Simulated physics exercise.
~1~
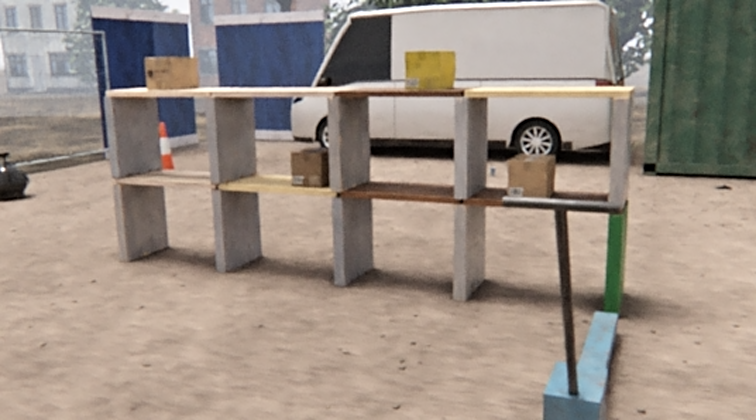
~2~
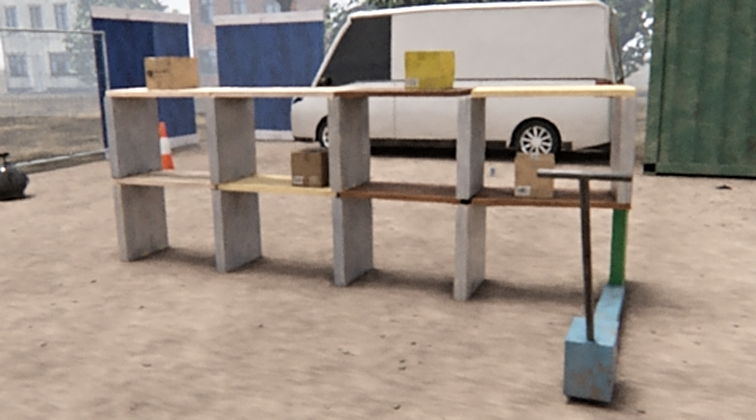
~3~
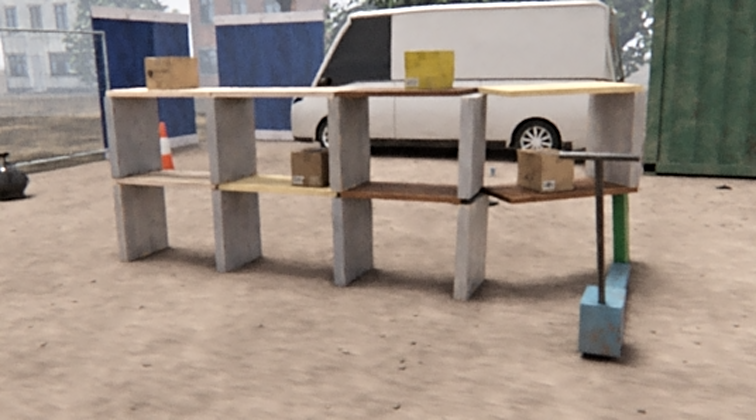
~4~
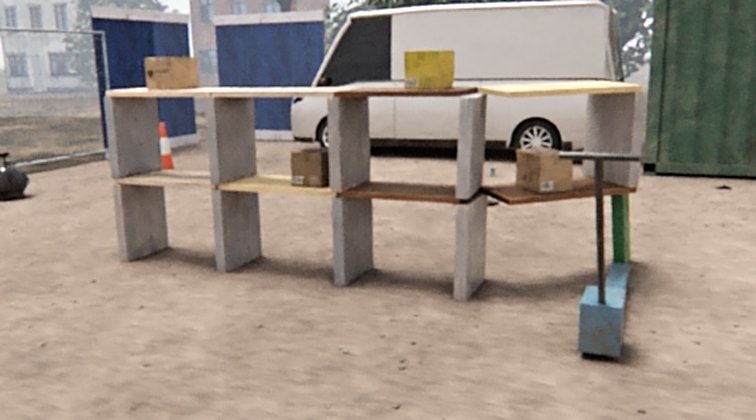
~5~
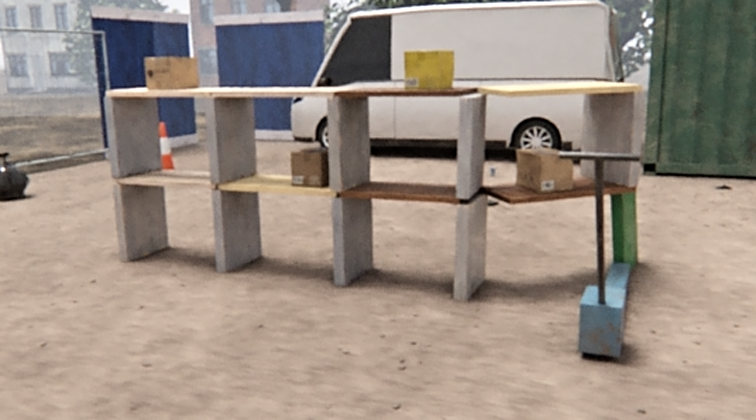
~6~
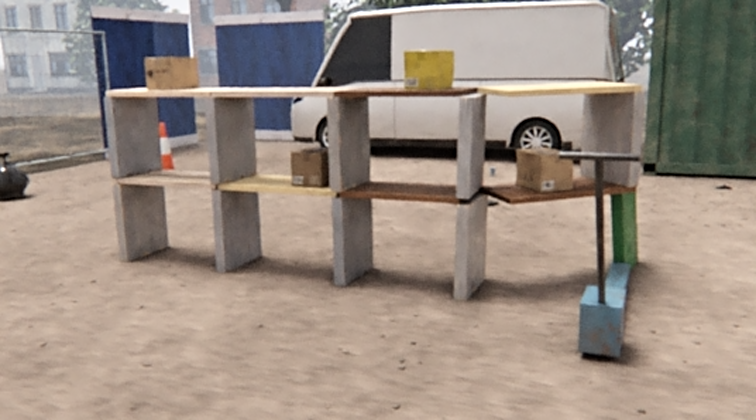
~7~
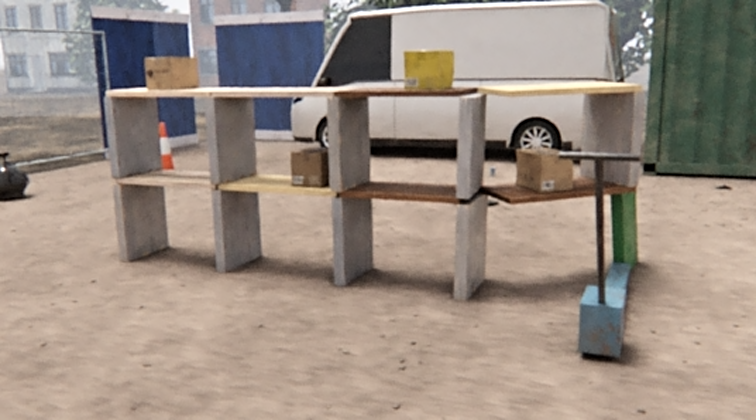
In a dirt yard before a parked white van, a blue floor jack pushes the green upright at the right end of a two-tier shelf slightly backward, then stops; the end boards shift askew, but the shelving stays standing with all its cartons still on it.
